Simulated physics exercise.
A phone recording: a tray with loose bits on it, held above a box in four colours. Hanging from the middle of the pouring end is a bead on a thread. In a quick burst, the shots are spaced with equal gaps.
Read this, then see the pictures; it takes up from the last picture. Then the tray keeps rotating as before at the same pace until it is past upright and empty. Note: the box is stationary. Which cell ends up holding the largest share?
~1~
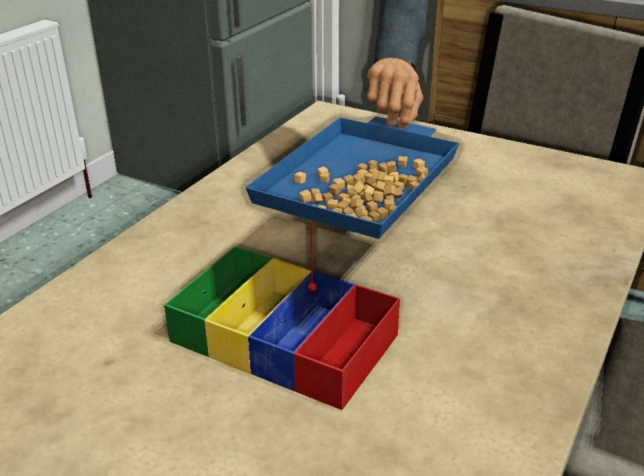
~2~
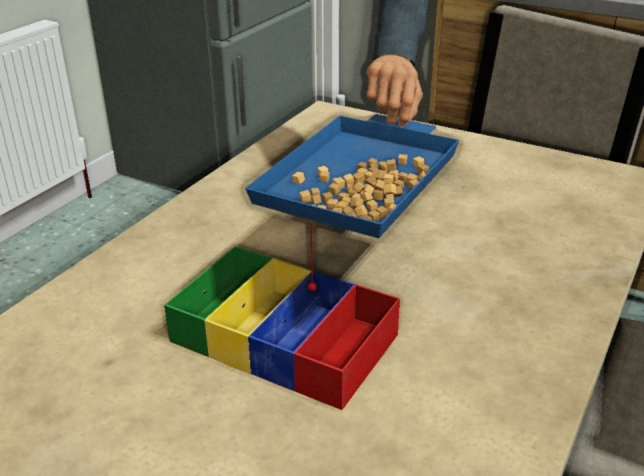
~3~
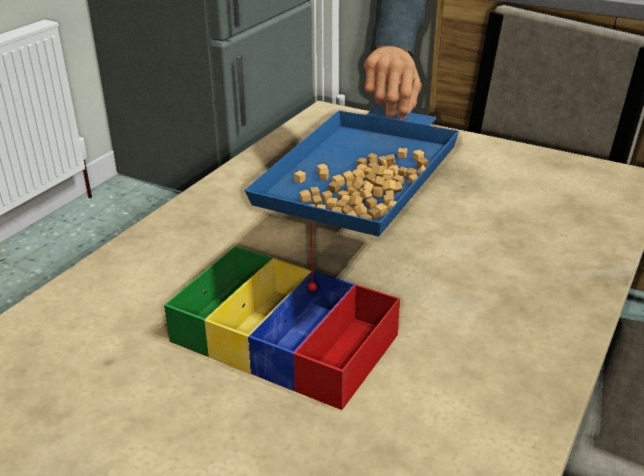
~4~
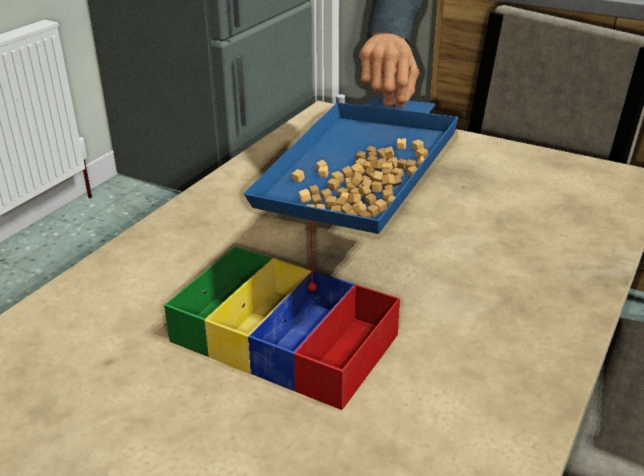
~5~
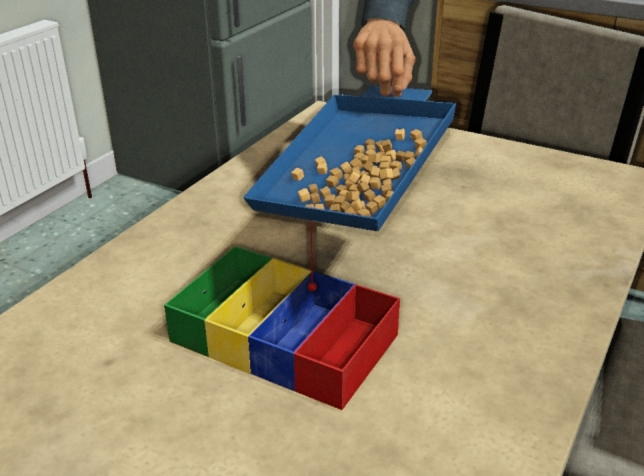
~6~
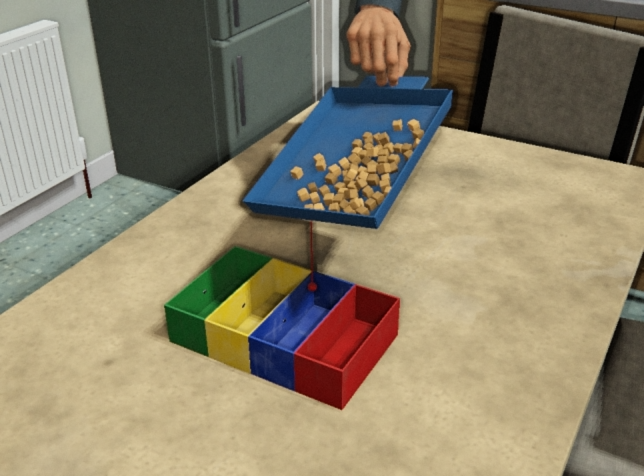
Yellow.
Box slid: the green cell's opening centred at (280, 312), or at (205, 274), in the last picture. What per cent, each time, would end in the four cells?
Around 30 then around 100 per cent.
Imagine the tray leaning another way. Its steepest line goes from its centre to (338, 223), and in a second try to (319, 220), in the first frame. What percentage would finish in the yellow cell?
First case: 0 %; second case: 10 %.
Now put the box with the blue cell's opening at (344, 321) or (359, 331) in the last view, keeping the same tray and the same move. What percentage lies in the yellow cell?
I'd say about 10 percent, followed by about 0 percent.
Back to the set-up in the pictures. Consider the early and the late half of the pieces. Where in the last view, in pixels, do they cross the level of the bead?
Early half (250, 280), late half (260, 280).
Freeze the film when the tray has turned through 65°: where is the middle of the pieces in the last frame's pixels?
About (295, 193).
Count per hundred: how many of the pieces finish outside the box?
Close to 0 percent, I reckon.
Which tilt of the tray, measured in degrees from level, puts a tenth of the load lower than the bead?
Close to 85 degrees, I reckon.
Shortly afterwards, tray tipped steeply; all but a few on the tray; only a few in the green cell; only a few falling or outside the box.
Next, tray tipped past a quarter turn; the bulk on the tray; a little in the green cell; a little in the yellow cell.
Some moments later, tray tipped past a quarter turn; near two thirds in the yellow cell; near a quarter in the green cell; a little in the blue cell; only a few falling or outside the box.
In the end, tray tipped past a quarter turn; near two thirds in the yellow cell; near a quarter in the green cell; a little in the blue cell; none at all in the red cell; only a few outside the box.
